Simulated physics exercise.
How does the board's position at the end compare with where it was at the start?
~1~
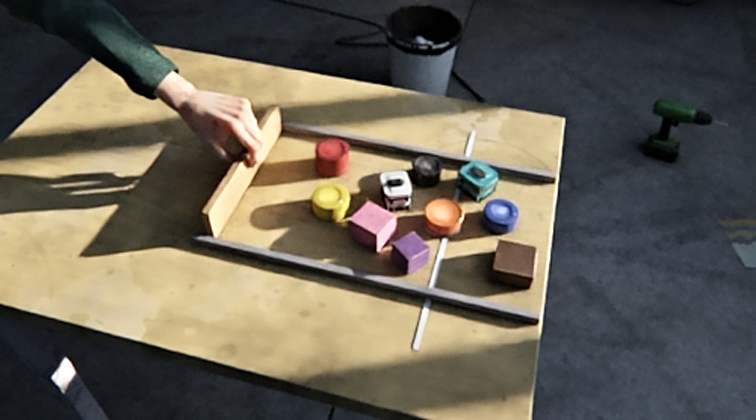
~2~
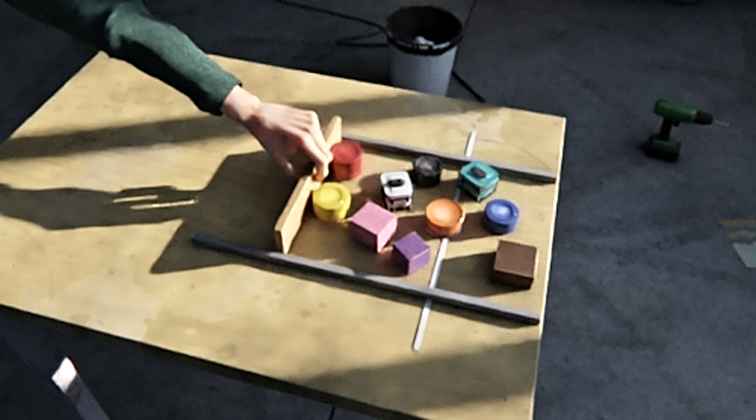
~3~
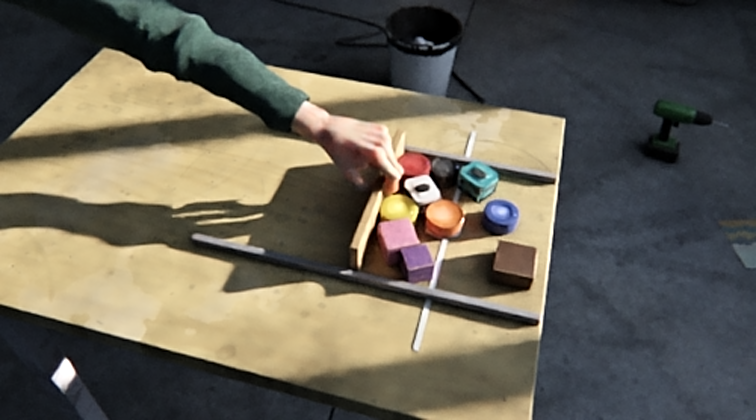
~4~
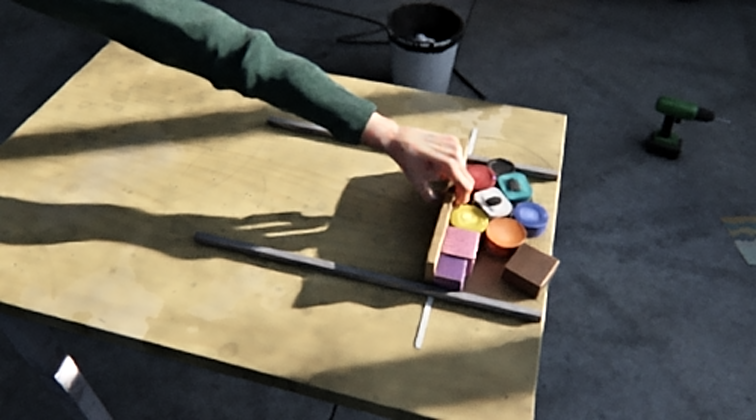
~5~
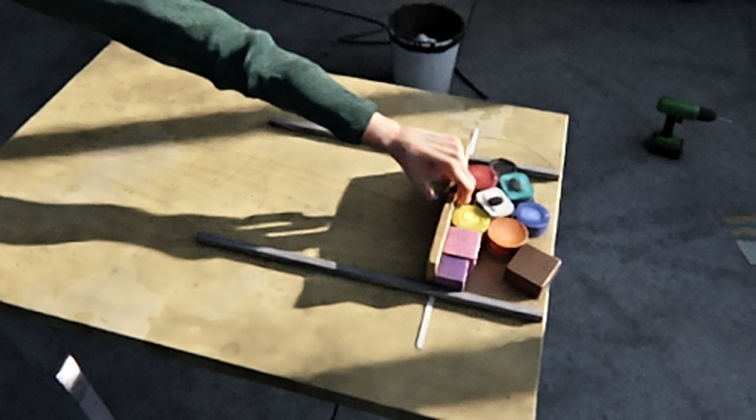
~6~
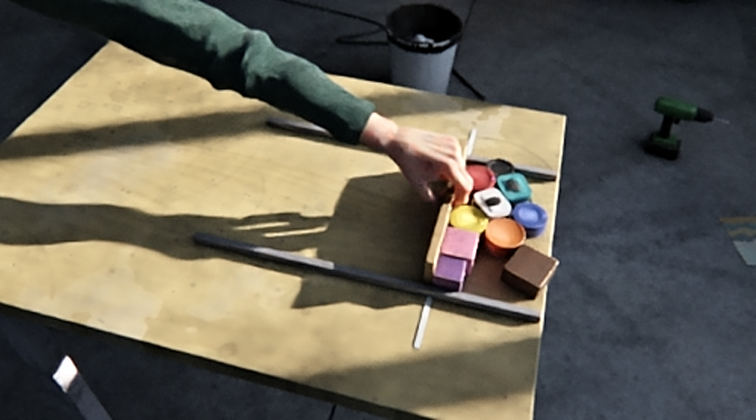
At the start the board stands near the left ends of the rails, with a gap between it and the small objects. By the end it is much farther right, beside the pale strip and up against the bunched objects.
